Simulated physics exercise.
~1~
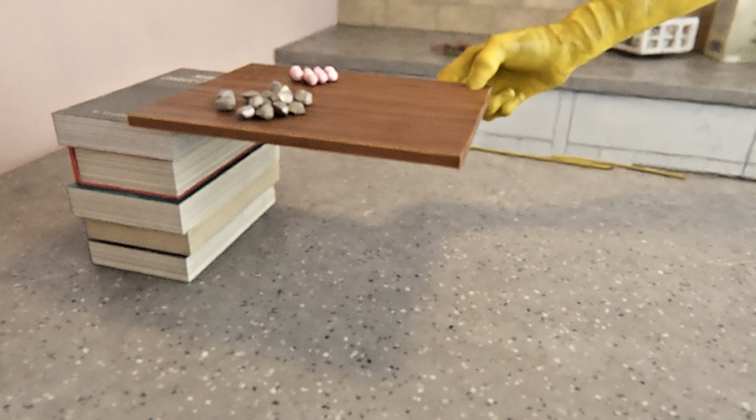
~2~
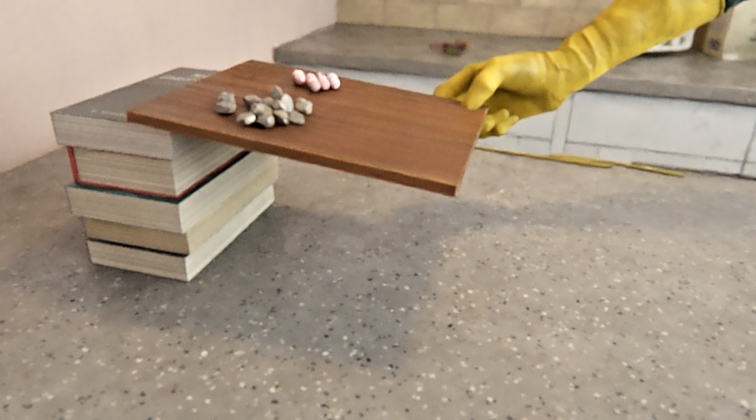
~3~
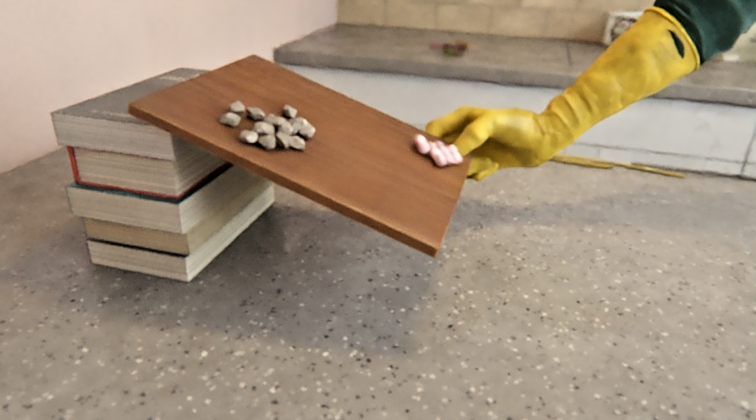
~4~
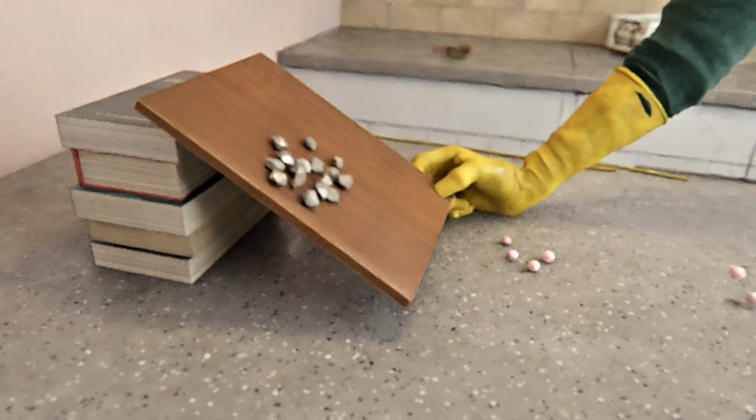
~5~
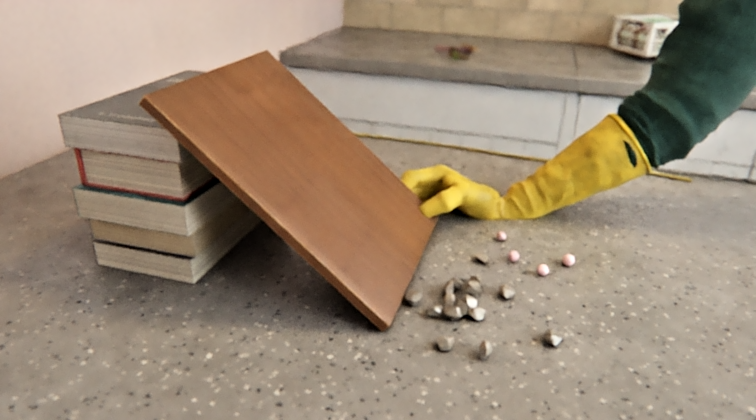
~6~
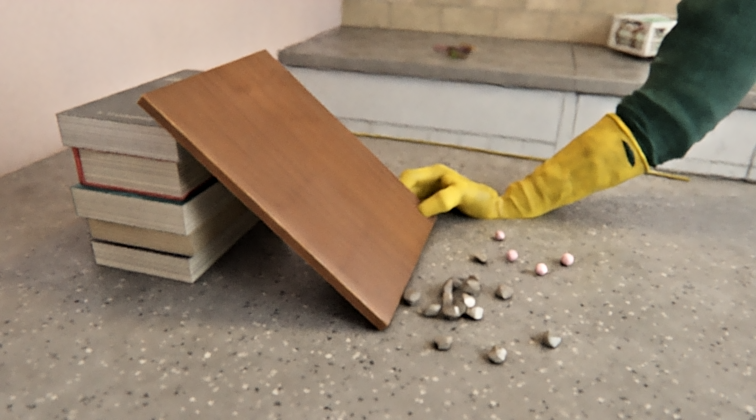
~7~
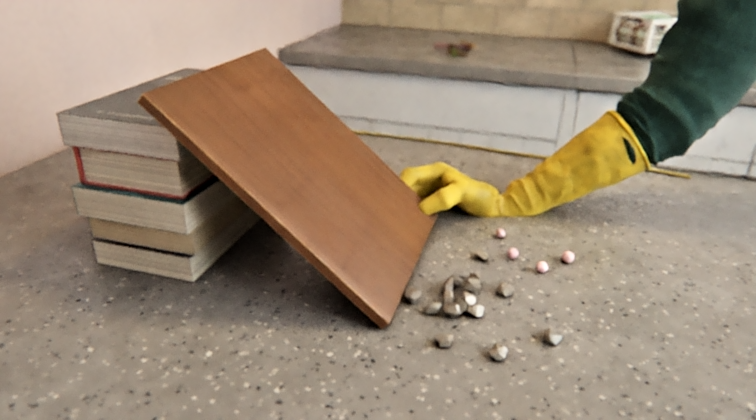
A hand in a yellow rubber glove holds the right end of a brown wooden board over a speckled grey counter, seen from slightly above, while the left end rests on a stack of books. Grey pebbles lie in a heap on the near side, with small pink balls behind them. The hand lowers its end, and the pink balls slide down first, scattering onto the counter to the right. The pebbles follow as the board steepens. Finally the board leans still, pebbles clustered near its foot and a few pink balls among and beyond them, others having rolled out of view.
